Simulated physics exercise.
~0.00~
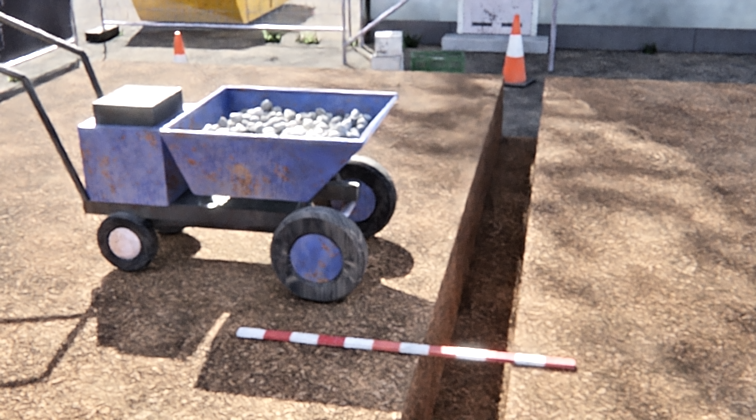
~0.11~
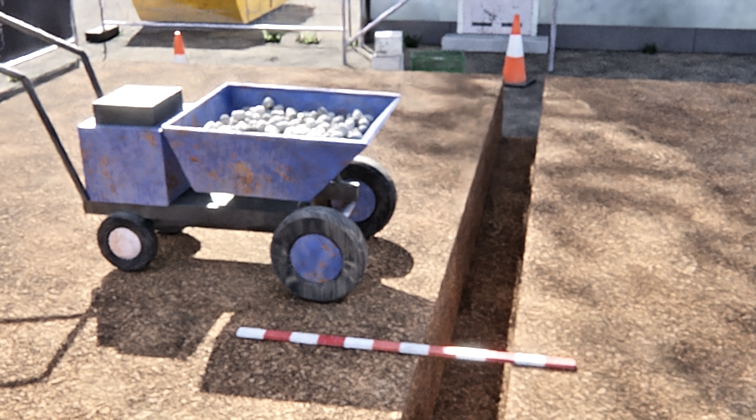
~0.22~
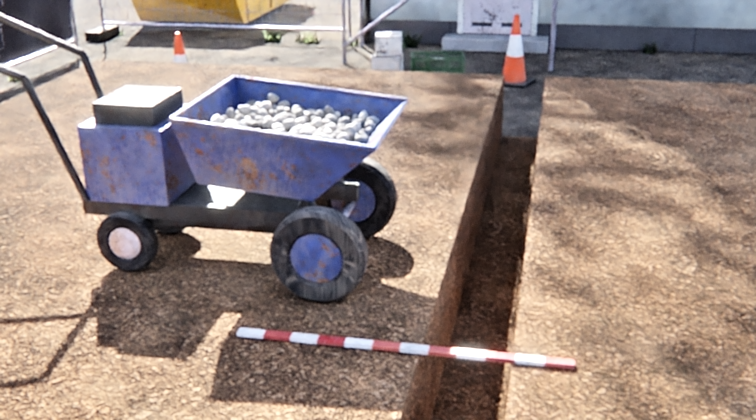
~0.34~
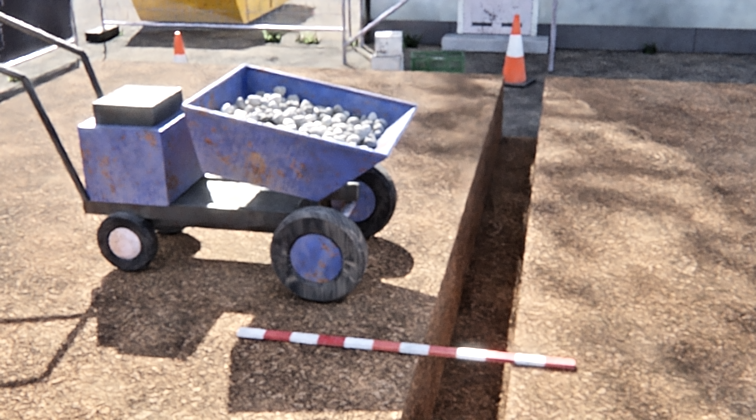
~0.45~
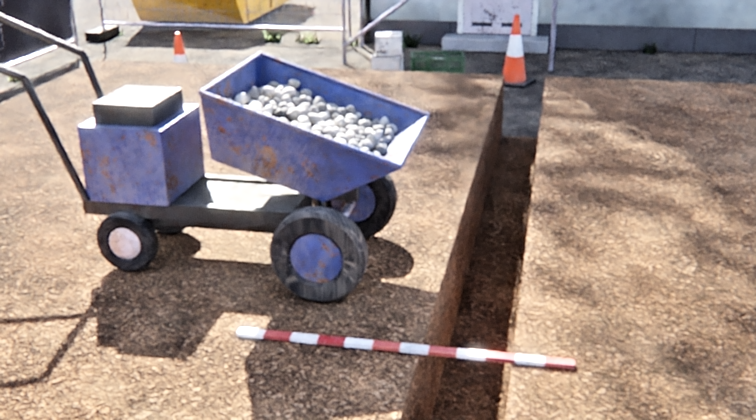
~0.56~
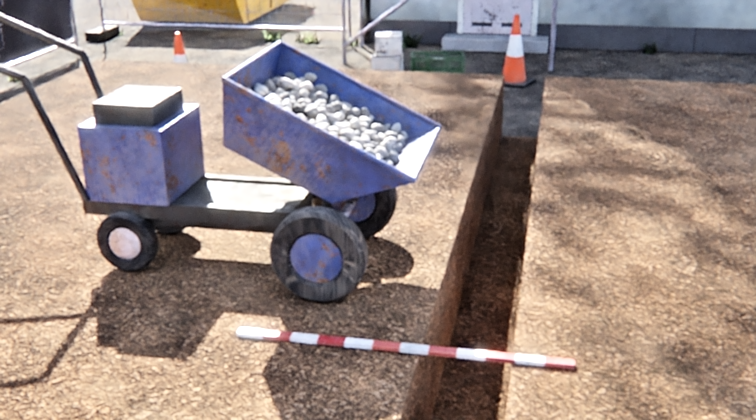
We see a small blue motor barrow loaded with rounded grey stones, standing left of a narrow trench with a red and white pole across it, as its skip tilts steadily toward the right, the rear end rising.
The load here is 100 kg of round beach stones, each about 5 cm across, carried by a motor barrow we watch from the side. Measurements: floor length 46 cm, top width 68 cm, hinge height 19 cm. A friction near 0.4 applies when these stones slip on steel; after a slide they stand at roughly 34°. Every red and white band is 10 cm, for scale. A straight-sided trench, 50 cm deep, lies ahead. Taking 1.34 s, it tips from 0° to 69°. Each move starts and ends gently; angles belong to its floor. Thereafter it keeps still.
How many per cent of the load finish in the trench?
About 78 per cent.
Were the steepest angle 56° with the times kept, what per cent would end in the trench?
In that case around 80 percent.
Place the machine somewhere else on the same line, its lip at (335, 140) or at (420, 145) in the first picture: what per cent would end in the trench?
100 % and 20 %.
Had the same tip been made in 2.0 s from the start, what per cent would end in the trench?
Probably about 85 in a hundred.
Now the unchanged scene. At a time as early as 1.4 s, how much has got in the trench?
By that point it's something like 45 in a hundred.
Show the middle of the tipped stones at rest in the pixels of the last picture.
Their centre sits close to (495, 363).
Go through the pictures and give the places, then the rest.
In the first frame, lip at (364, 143), floor tilted 0°, highest stones at (287, 121).
In the second frame, lip at (367, 145), floor tilted 1°, highest stones at (278, 118); the stones move at 0.2 m/s on average.
In the third frame, lip at (375, 149), floor tilted 5°, highest stones at (262, 111); the stones move at 0.3 m/s on average.
In the fourth frame, lip at (387, 156), floor tilted 11°, highest stones at (263, 103); the stones move at 0.4 m/s on average.
In the fifth frame, lip at (401, 167), floor tilted 18°, highest stones at (273, 92); the stones move at 0.5 m/s on average.
In the sixth frame, lip at (415, 181), floor tilted 26°, highest stones at (281, 85); the stones move at 0.6 m/s on average.
After 1.0 s the floor is at 59°; 100 % in the skip; the foremost stones are at (457, 217).
After 1.4 s the floor is at 69°; 41 % in the skip, 45 % in the trench, 13 % past the trench; the foremost stones are at (582, 262).
After 1.8 s the floor is at 69°; 10 % in the skip, 68 % in the trench, 23 % past the trench; the foremost stones are at (687, 271).
After 3.7 s the floor is at 69°; 0 % in the skip, 78 % in the trench, 22 % past the trench; the foremost stones are at (747, 279).
